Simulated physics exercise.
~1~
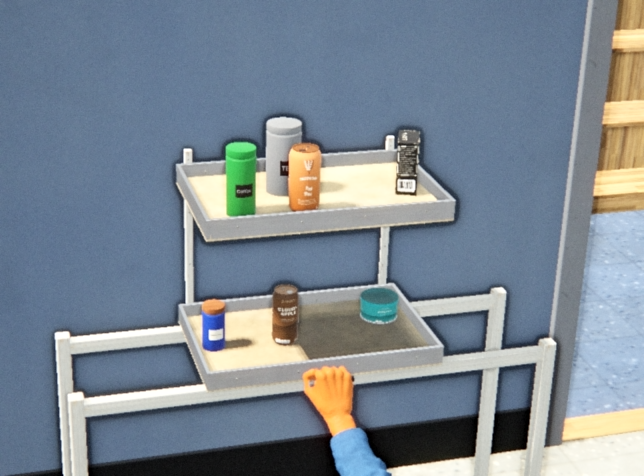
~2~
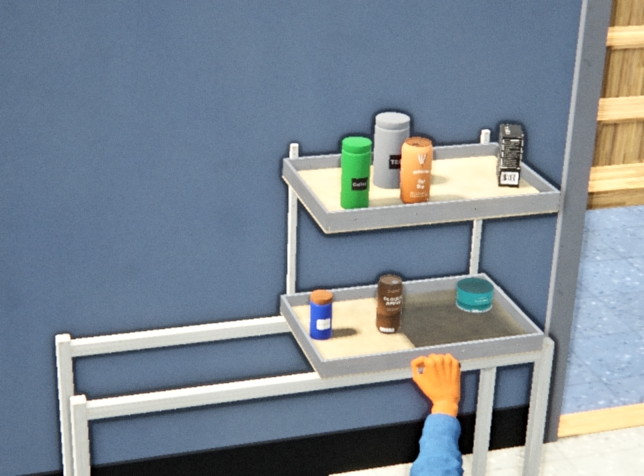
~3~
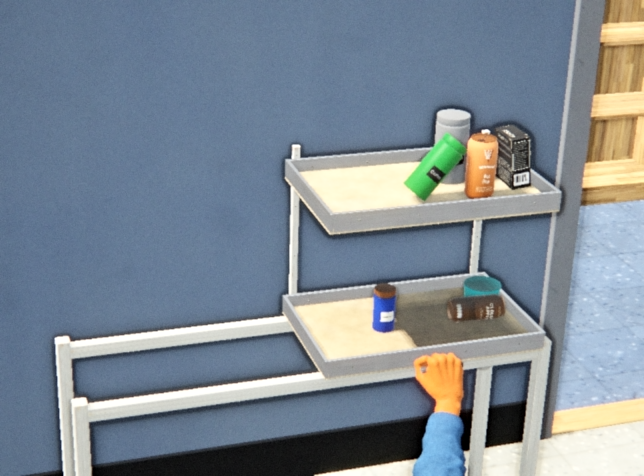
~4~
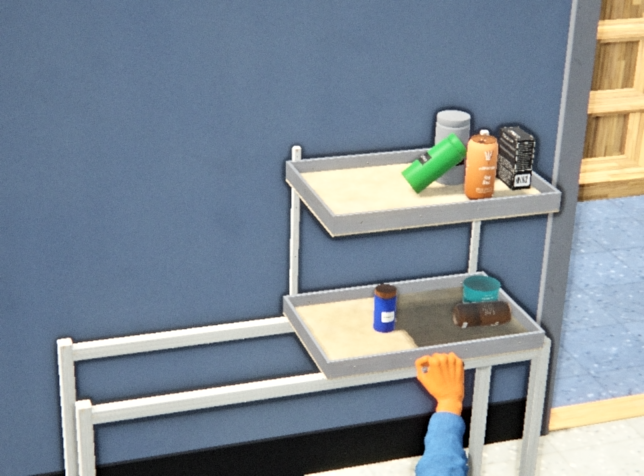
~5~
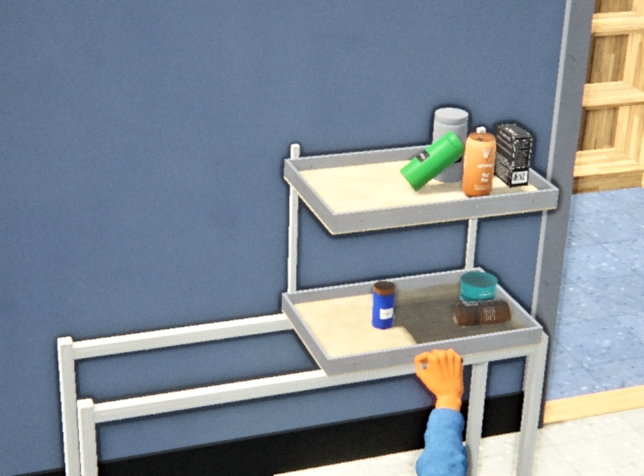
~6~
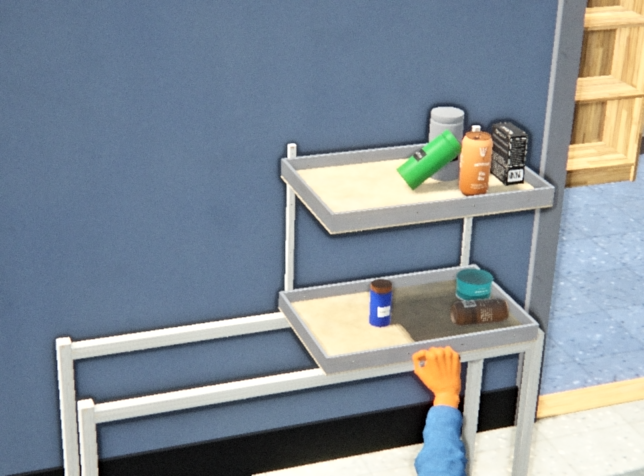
A two-level grey tray holding seven containers slides to the right along a pale frame, with an orange hand at its front edge. At first everything rides along upright, the green jar, grey jar and orange can above, the blue shaker and brown can below. The tray then halts at the right end, and several items slide on rightward across it. The brown can tips onto its side beside the turquoise tub, while the green jar topples against the grey jar. By the end the green jar rests aslant and the brown can lies flat, while the others stand upright.
